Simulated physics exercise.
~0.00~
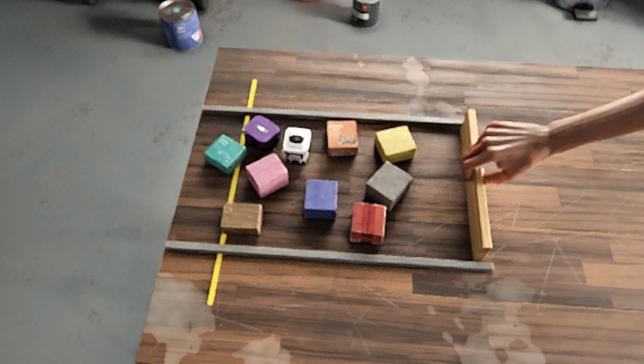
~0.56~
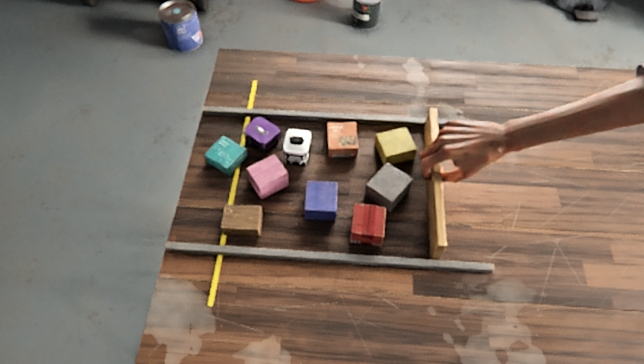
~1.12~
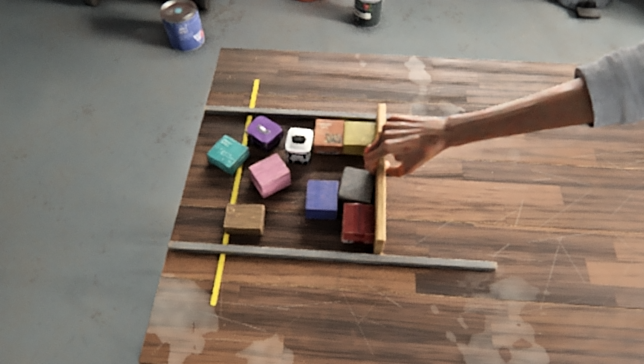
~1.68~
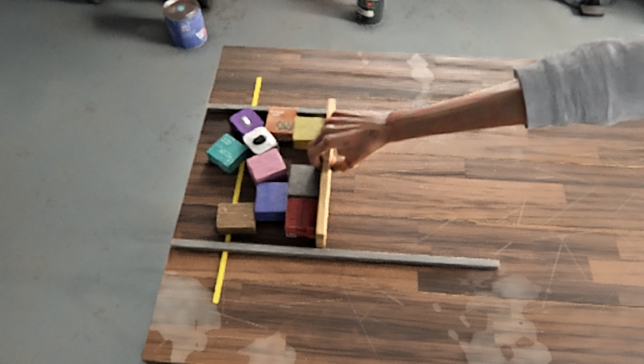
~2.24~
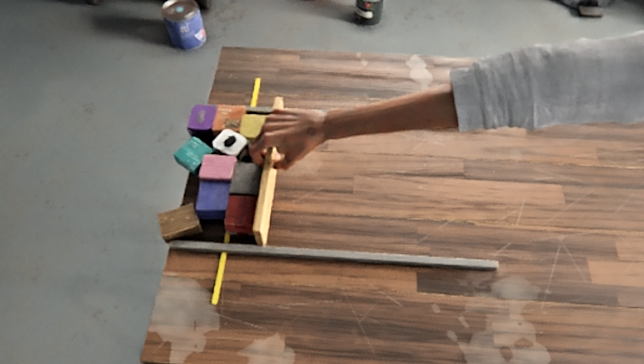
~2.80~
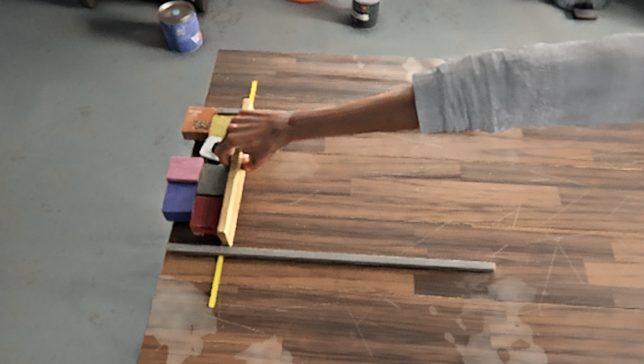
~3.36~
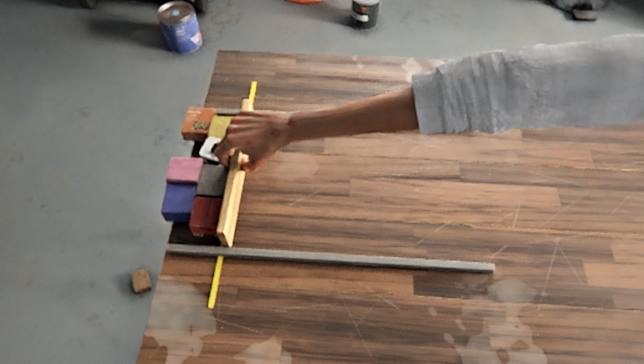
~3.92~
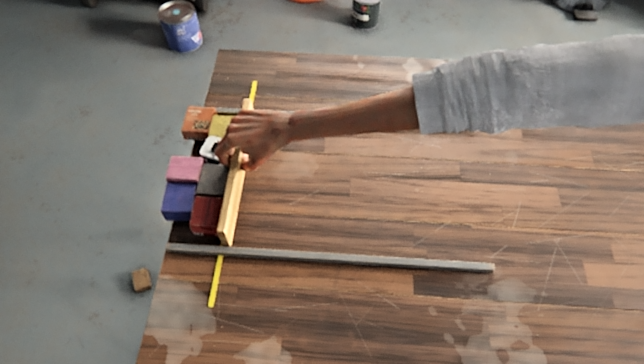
Hand sliding a wooden board left along a tabletop channel, bunching coloured blocks at the edge until a few drop off.
